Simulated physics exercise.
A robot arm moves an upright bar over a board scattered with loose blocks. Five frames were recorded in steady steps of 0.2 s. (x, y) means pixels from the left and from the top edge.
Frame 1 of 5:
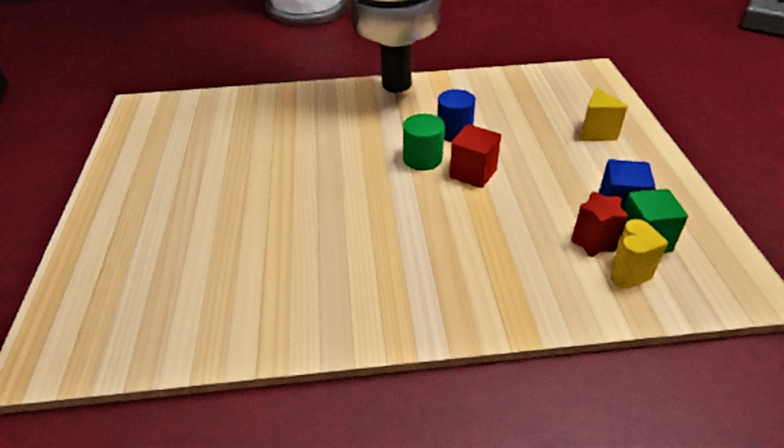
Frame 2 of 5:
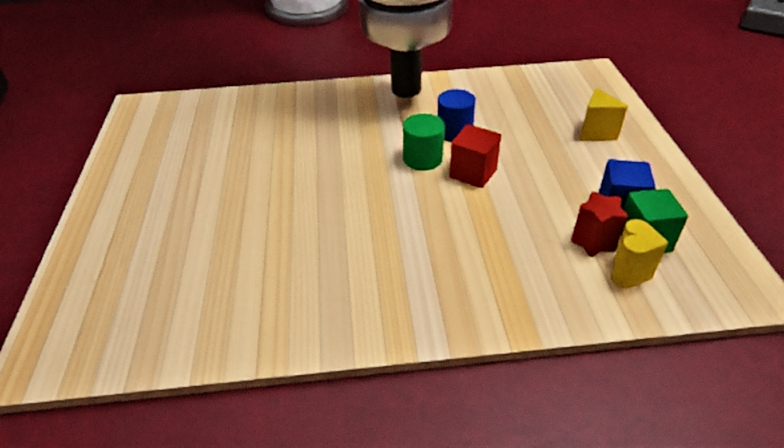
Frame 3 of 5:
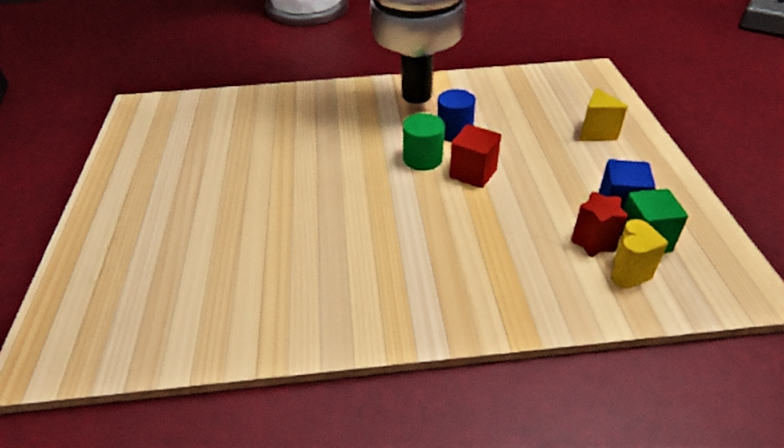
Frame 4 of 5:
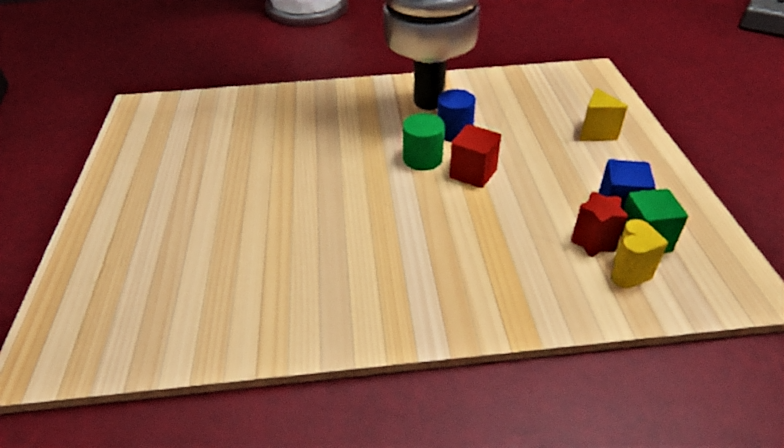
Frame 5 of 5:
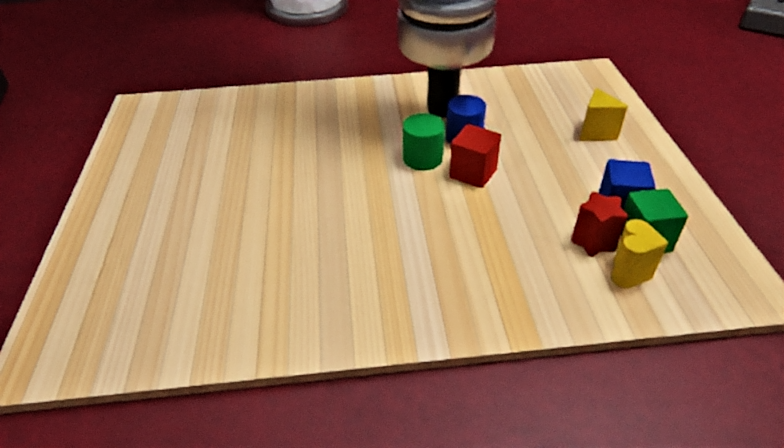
A dark upright bar on a robot arm slides a short way right and toward the viewer along the far edge of a pale striped wooden board, seen from above at a fixed angle. Near it sit a blue cylinder, a green cylinder and a red cube, with yellow, blue, green and red blocks at right. The bar nears the blue cylinder, then nudges it slightly right, while the other blocks stay still.
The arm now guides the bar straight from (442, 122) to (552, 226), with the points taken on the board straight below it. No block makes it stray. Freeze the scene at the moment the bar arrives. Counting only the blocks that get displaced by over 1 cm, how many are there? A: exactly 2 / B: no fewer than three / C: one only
A: Exactly 2.
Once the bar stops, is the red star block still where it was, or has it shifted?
The red star block does not move.
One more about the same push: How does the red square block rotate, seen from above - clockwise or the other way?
Top view: Clockwise.
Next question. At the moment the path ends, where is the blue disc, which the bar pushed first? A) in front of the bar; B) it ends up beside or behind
That would be B.
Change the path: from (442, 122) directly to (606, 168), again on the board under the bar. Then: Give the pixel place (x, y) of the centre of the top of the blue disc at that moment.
Near (516, 130).
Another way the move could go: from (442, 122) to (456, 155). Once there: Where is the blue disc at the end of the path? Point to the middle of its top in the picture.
Answer: (496, 121).
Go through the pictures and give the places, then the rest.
The first frame shows bar tip at (397, 86); block tops, blue disc at (457, 98); red square block at (477, 138); red star block at (605, 206).
The second frame shows bar at (406, 91); blocks unchanged.
The third frame shows bar at (417, 97); blocks unchanged.
The fourth frame shows bar at (429, 103); blocks unchanged.
The fifth frame shows bar at (443, 110); blue disc at (467, 104); red square block at (477, 138); red star block at (605, 206).
On the path given first. One third of the way, bar at (475, 140); blue disc at (513, 129); red square block at (478, 143).
Two thirds of the way, bar at (513, 175); blue disc at (553, 144); red square block at (487, 173), turned 70° clockwise.
At the end, bar at (555, 213); blue disc at (554, 145); red square block at (490, 177), turned 90° clockwise; red star block in place.
